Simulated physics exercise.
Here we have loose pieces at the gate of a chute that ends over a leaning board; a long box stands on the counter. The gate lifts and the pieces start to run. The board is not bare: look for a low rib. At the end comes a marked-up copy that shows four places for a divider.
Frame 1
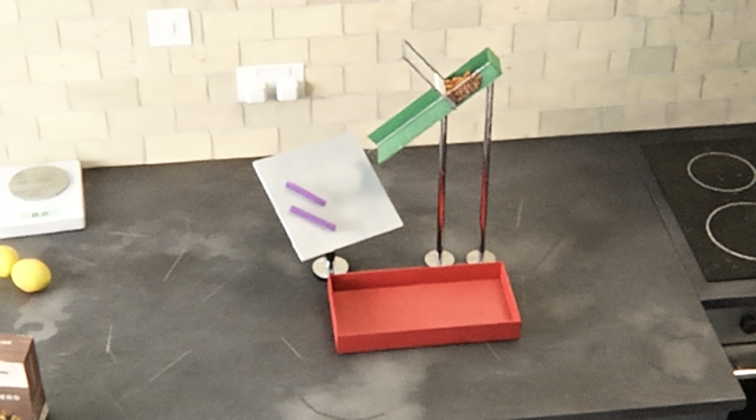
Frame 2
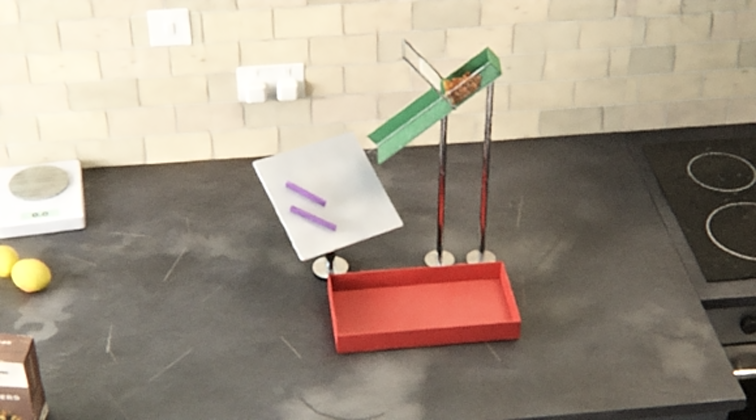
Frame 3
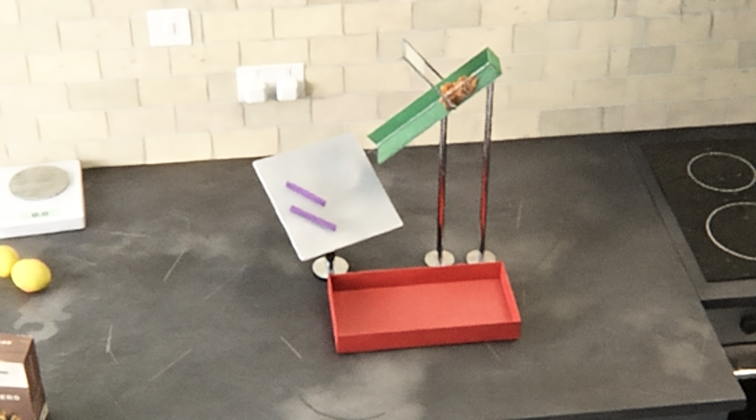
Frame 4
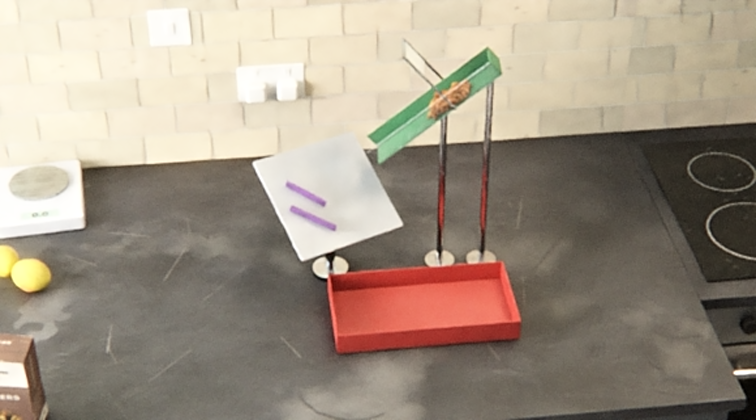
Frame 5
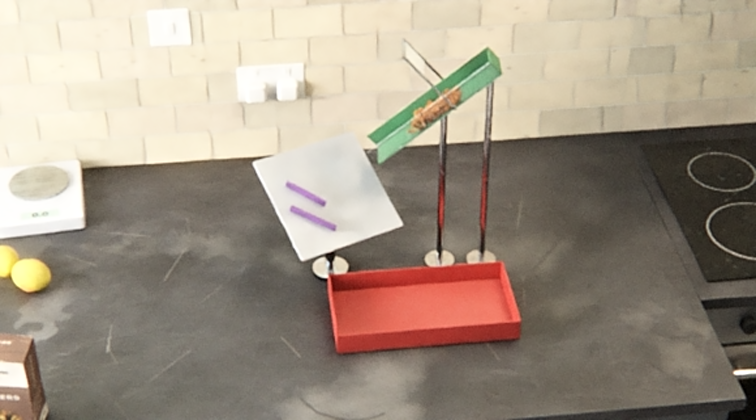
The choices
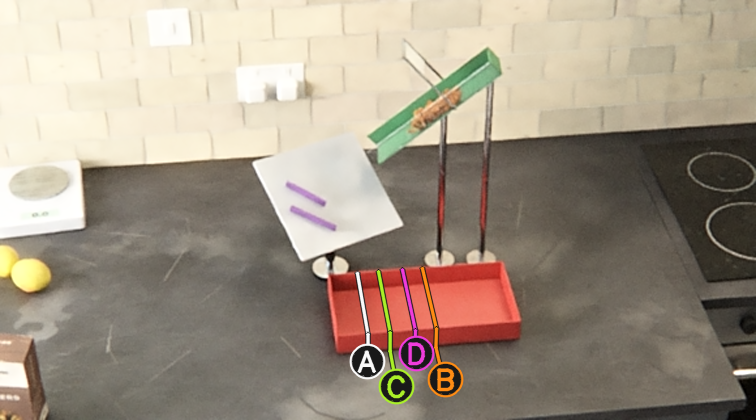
A green chute stands above a tilted board as small brown pieces slide down it leftward.
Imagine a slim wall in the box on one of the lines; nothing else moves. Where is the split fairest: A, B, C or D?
Line C does it best.
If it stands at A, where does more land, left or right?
More lands on the right.
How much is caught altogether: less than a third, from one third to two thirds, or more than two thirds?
More than two thirds.
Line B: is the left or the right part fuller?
The left side.
On the marked copy, line A crosses the front rim at (367, 333); line B crosses the front rim at (436, 328); line C crosses the front rim at (390, 331); line D crosses the front rim at (415, 329).
For line A, of what is caught, a small share on the left of the divider, all but a few on the right.
For line B, of what is caught, the whole lot on the left of the divider, none at all on the right.
For line C, of what is caught, close to two thirds on the left of the divider, close to a third on the right.
For line D, of what is caught, all but a few on the left of the divider, only a few on the right.
